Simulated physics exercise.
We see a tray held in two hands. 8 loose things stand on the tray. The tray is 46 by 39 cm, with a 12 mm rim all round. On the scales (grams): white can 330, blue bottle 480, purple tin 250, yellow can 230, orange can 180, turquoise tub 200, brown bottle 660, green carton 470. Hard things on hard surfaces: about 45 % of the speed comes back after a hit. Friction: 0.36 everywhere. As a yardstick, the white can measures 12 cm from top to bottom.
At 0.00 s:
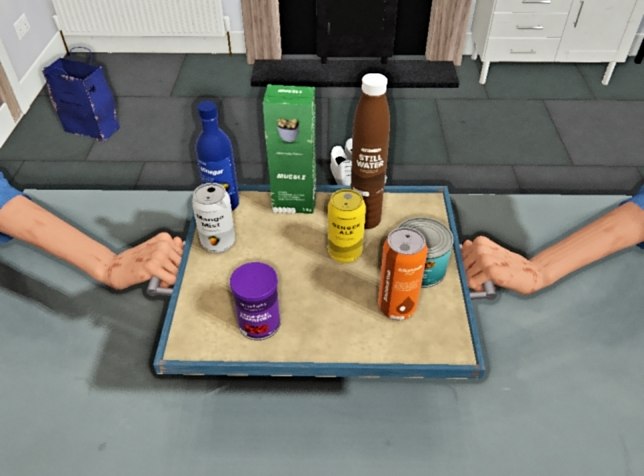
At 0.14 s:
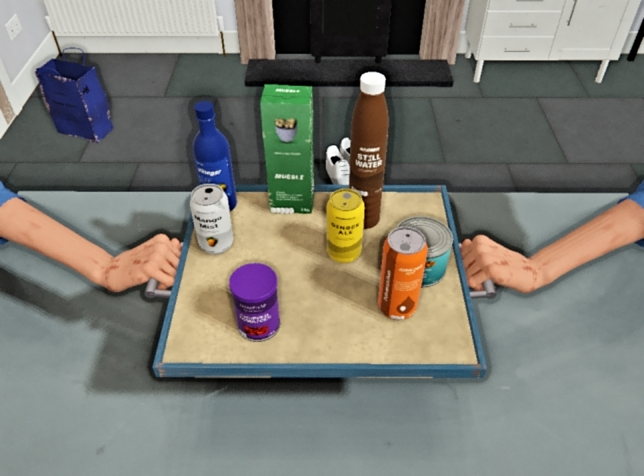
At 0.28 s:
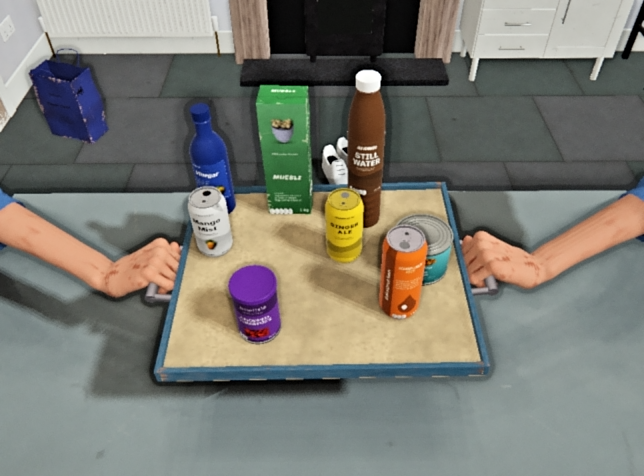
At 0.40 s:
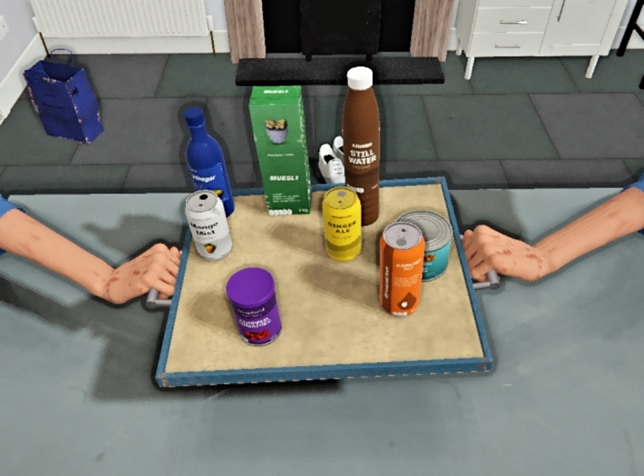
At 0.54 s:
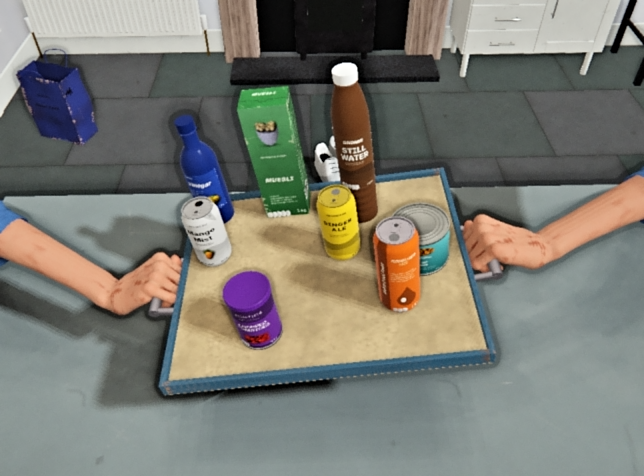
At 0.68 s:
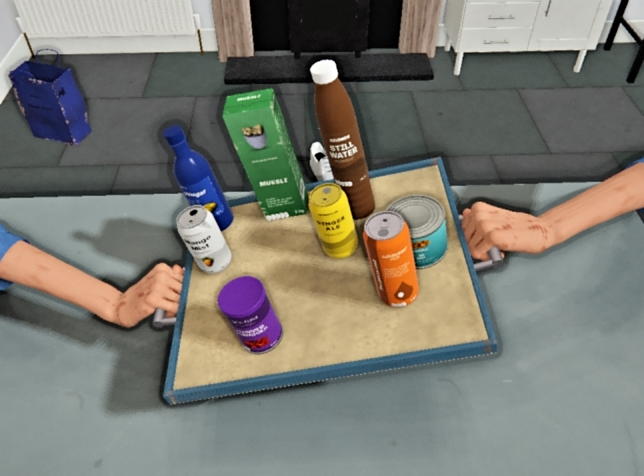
Two hands hold a tray of cans, bottles and a carton, gradually lowering its left side.
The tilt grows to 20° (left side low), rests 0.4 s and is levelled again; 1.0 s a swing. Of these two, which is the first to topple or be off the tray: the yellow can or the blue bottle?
Of the two named, the latter: The blue bottle.
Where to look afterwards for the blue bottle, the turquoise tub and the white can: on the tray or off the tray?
The blue bottle finishes off the tray; the turquoise tub ends on the tray; the white can finishes off the tray.
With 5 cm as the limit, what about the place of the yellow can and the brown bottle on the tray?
The yellow can stays put; the brown bottle leaves its spot.
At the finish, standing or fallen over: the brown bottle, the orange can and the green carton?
The brown bottle tips over; the orange can stays upright; the green carton tips over.
By 1.38 s, tray at 20°, left edge down; blue bottle and green carton now off the tray; brown bottle rocked 65° off its seat; white can rocked 32° off its seat.
By 1.78 s, tray at 17°, left edge down; white can now off the tray; yellow can 2 cm from its spot near (318, 225); brown bottle on its side.
When it is over (3.0 s), off the tray, white can, blue bottle and green carton; lying over on the tray, brown bottle; the other 4 within 5 cm of the start. End places, in pixels of the last picture, yellow can near (329, 226), blue bottle near (194, 273). Yellow can was never lost; blue bottle went at 1.20 s.
